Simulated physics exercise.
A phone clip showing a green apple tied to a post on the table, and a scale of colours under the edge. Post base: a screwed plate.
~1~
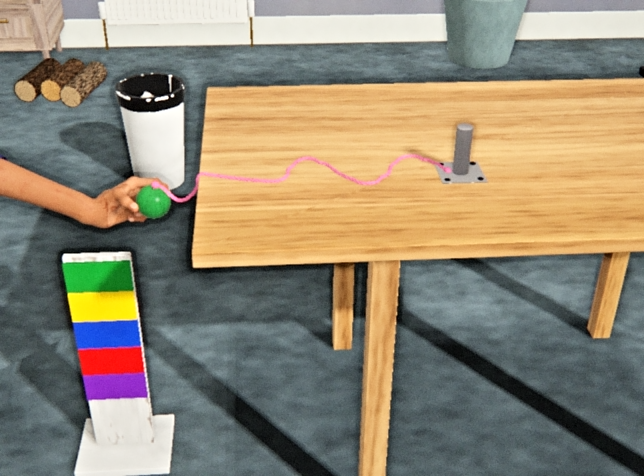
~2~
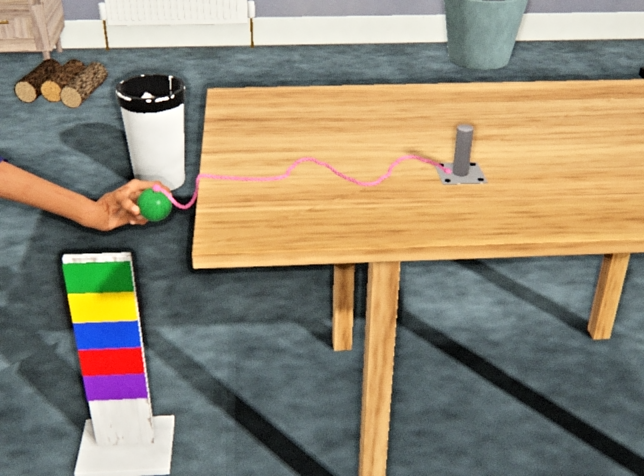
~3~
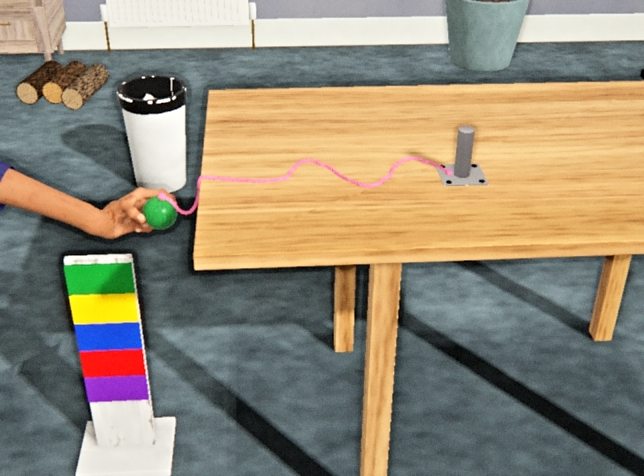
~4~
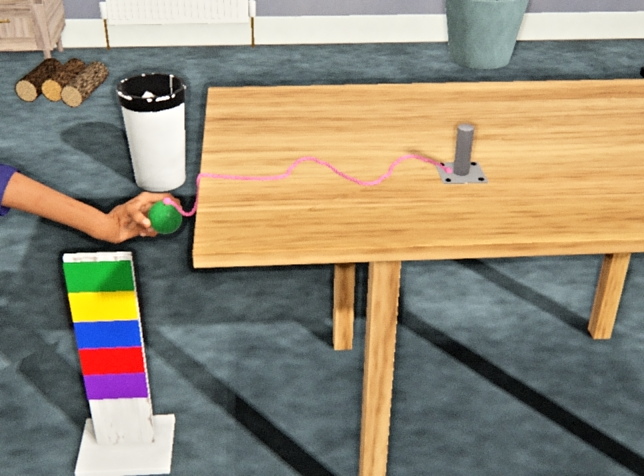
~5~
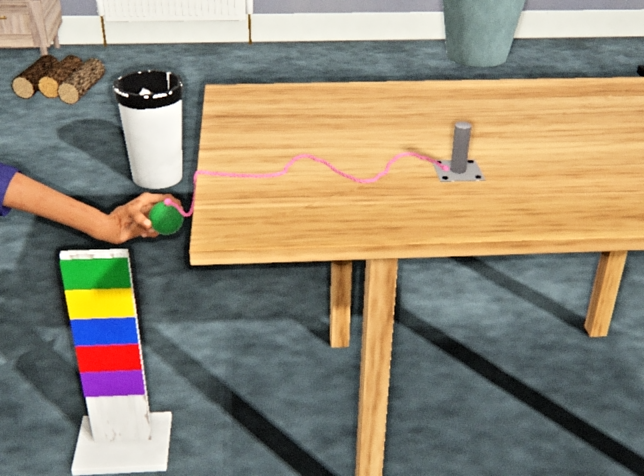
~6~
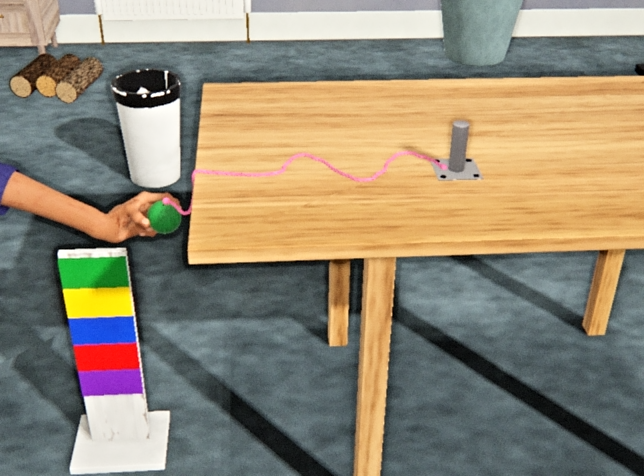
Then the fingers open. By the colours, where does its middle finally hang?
At the blue band.
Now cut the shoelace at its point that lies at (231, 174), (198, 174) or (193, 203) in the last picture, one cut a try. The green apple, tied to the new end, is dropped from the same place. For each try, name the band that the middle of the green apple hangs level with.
In order of the tries: No band; then green; then yellow.
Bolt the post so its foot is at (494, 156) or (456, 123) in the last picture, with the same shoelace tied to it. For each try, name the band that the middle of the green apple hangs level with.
The first case gives yellow, the second gives yellow.
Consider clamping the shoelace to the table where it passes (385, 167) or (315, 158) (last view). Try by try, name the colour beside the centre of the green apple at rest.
Results, in sequence: Yellow / green.
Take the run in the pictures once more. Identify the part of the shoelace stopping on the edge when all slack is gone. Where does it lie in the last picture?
In the last picture it is at roughly (284, 167).
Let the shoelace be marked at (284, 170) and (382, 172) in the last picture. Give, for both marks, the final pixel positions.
At (195, 178), then (338, 168).
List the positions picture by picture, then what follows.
The first frame shows green apple (154, 201); green (98, 278); yellow (103, 308); blue (107, 335); red (112, 362); purple (116, 387).
The second frame shows green apple (155, 204); shoelace through (423, 161) (382, 178) (325, 164) (278, 178) (202, 178).
The third frame shows green apple (160, 212).
The fourth frame shows green apple (165, 217); shoelace through (424, 160) (382, 178) (325, 164) (279, 178) (203, 178).
The fifth frame shows green apple (166, 218).
The sixth frame shows green apple (164, 217); shoelace through (419, 156) (377, 174) (320, 160) (274, 174) (198, 174).
Soon after, apple near (176, 316); level with blue.
After that, apple near (226, 320); level with blue.
And then, apple near (198, 325); level with blue.
In the end, apple near (205, 328); level with blue. Its middle rests at the blue band.
